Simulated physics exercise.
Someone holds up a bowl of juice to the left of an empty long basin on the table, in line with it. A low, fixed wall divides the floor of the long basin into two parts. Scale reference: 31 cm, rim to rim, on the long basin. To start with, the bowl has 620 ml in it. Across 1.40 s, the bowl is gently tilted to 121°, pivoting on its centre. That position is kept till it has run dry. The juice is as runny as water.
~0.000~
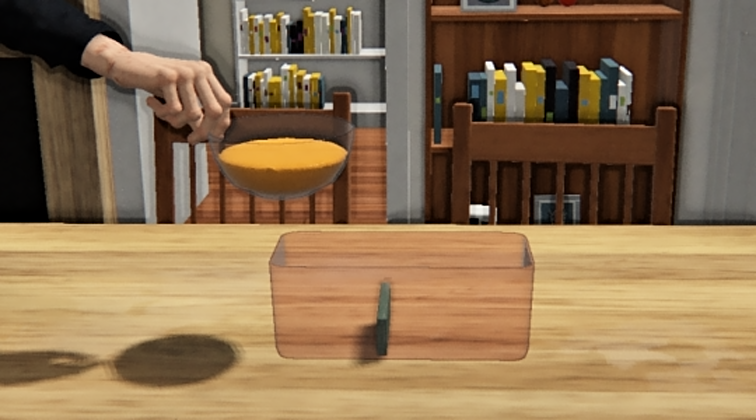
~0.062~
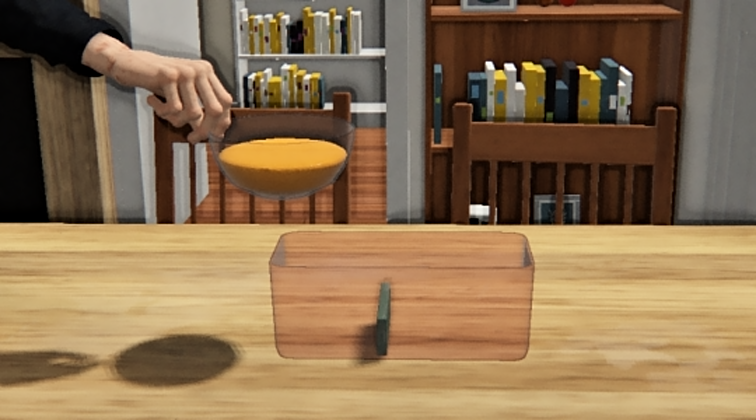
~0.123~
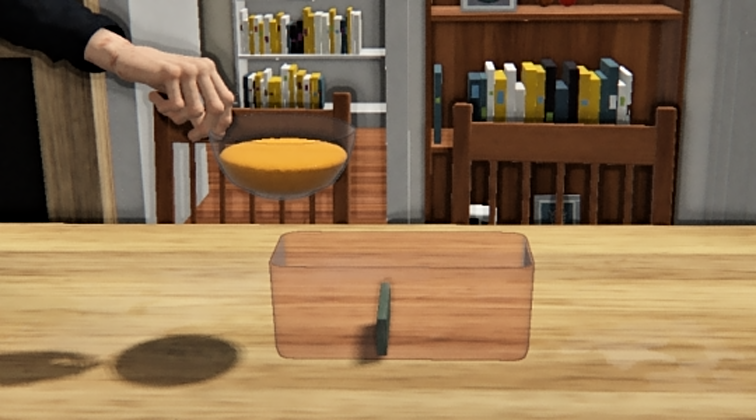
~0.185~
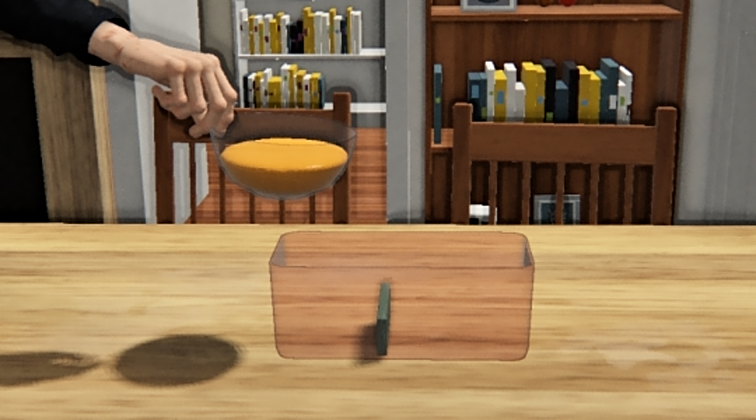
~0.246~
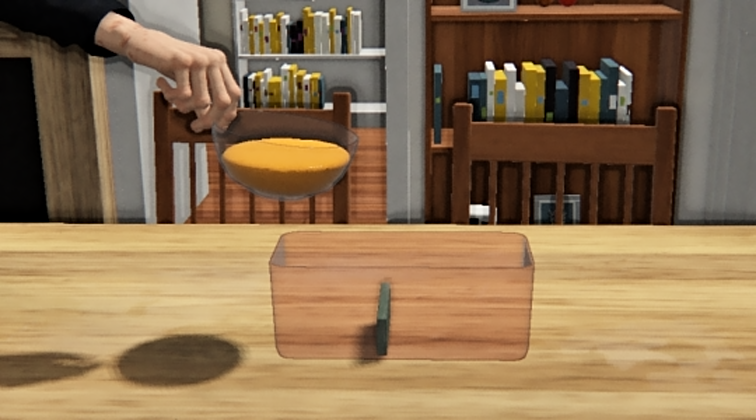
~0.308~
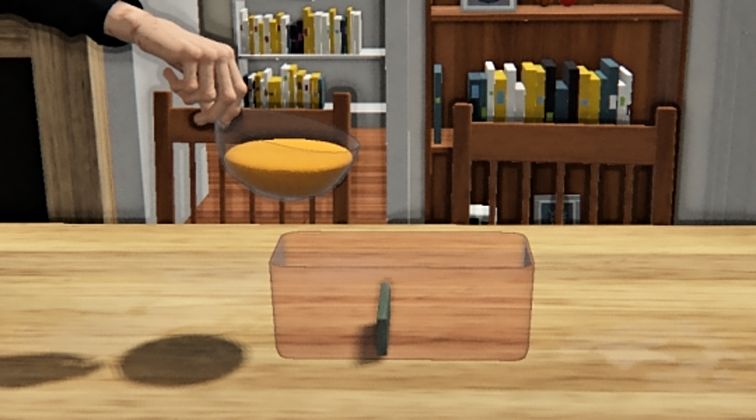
A hand reaching in from the upper left gently tilts a clear bowl of orange juice to the right, its wrist rising slightly while the bowl stays nearly in place. Below and to the right, an empty, see-through long basin with a small dark green upright piece sits on a pale wooden table. The fixed, near-level view faces wooden chairs and bookshelves behind, and the juice shifts gently inside the bowl.
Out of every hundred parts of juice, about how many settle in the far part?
About 60 out of 100.
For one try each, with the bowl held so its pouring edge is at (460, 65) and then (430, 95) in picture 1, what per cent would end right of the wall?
It comes to 80 per cent, and then 95 per cent.
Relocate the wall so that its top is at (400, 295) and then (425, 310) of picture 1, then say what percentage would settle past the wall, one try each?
35 then 5 %.
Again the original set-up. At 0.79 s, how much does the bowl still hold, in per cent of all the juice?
Fraction remaining: Approx. 40 per cent.
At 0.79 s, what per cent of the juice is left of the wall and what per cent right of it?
About 3 left, 28 right.
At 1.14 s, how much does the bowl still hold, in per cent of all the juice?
0 %.
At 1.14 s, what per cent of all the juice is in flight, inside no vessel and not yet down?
0 in a hundred, give or take.
By 0.79 s the tilt is 72° and 41 per cent is still to pour, 3 is left of the wall and 28 right of it.
By 1.14 s the tilt is 111° and 0 per cent is still to pour, 40 is left of the wall and 59 right of it.
By 1.50 s the tilt is 121° and 0 per cent is still to pour, 40 is left of the wall and 60 right of it.
By 1.90 s the tilt is 121° and 0 per cent is still to pour, 40 is left of the wall and 60 right of it.
At rest 40 per cent lies left of the wall, 60 right of it and 0 outside.
